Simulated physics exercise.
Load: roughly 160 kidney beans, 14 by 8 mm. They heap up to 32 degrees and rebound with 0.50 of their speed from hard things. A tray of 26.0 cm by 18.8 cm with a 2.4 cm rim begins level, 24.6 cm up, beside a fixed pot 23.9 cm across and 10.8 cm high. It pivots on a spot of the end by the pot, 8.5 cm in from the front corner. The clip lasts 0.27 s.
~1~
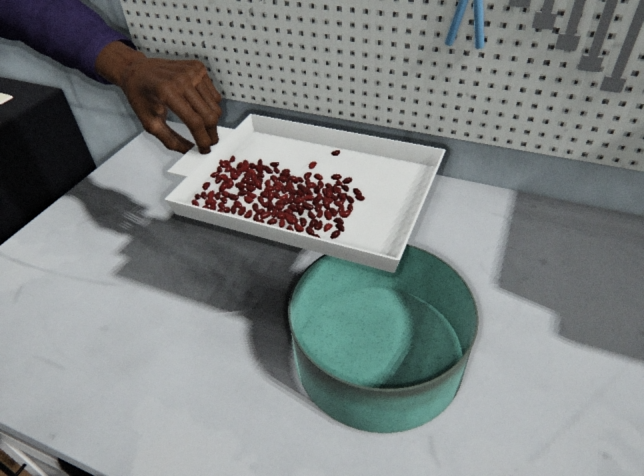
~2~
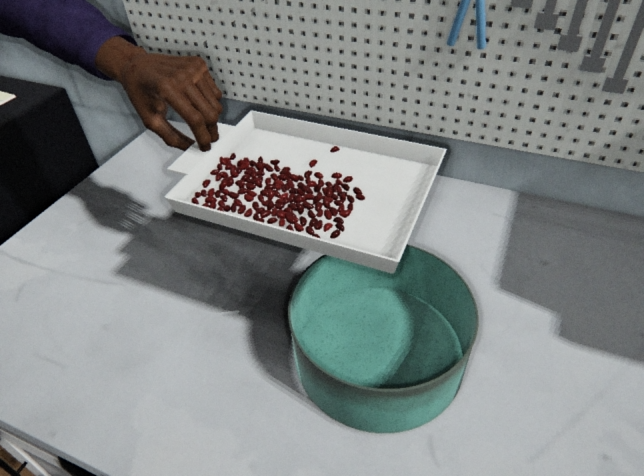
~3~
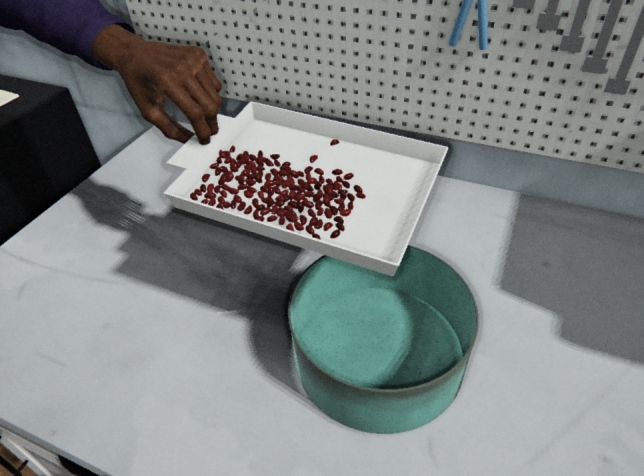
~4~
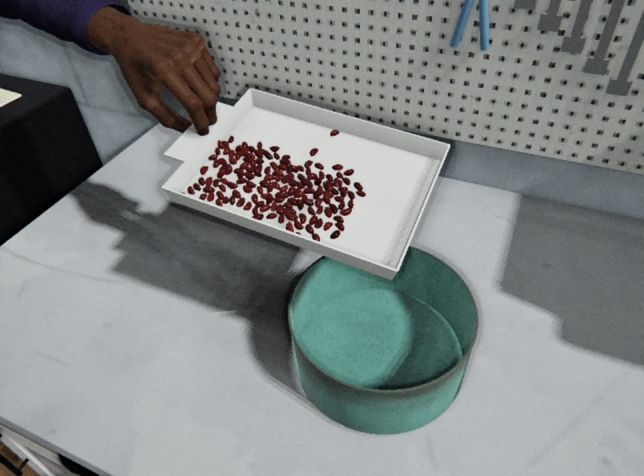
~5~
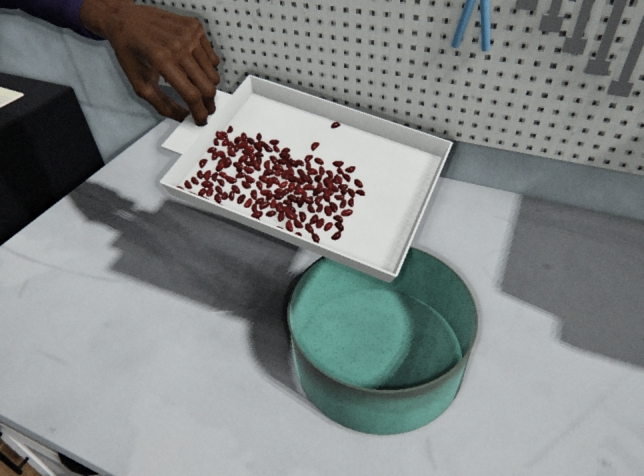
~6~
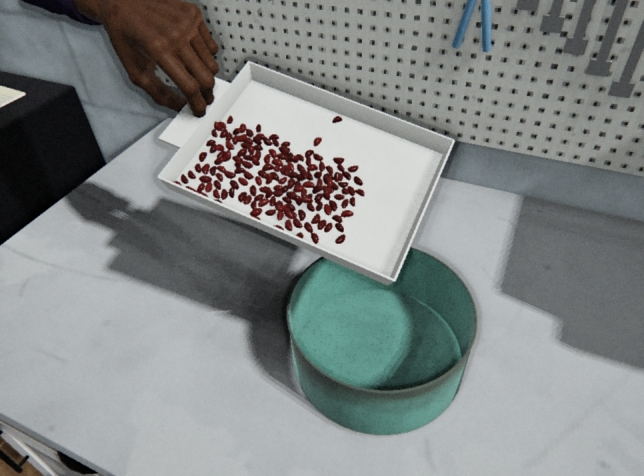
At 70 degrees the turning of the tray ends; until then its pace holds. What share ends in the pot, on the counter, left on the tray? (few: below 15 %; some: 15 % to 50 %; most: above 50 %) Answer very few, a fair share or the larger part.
Pot: The larger part, counter: Very few, tray: A fair share.
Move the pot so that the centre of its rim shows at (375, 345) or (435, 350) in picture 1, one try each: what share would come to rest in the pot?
About 75 and 80 per cent.
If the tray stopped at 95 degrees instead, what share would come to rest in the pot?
It would be near 100 per cent.
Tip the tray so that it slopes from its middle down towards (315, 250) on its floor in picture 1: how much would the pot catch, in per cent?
About 35 per cent.
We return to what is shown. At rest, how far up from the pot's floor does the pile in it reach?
About 1.5 cm.
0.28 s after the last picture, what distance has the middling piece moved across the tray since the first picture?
About 4 cm.
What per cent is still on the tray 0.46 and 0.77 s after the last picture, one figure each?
About 100, 60.
Then, 0.28 s after the last picture, tilt 45 degrees; the tray holds 100 %, the pot 0 %.
Then, 0.46 s after the last picture, tilt 61 degrees; the tray holds 100 %, the pot 0 %.
Then, 0.77 s after the last picture, tilt 70 degrees; the tray holds 60 %, the pot 25 %.
In the end, pot 75 %, counter 0 %, tray 25 %.
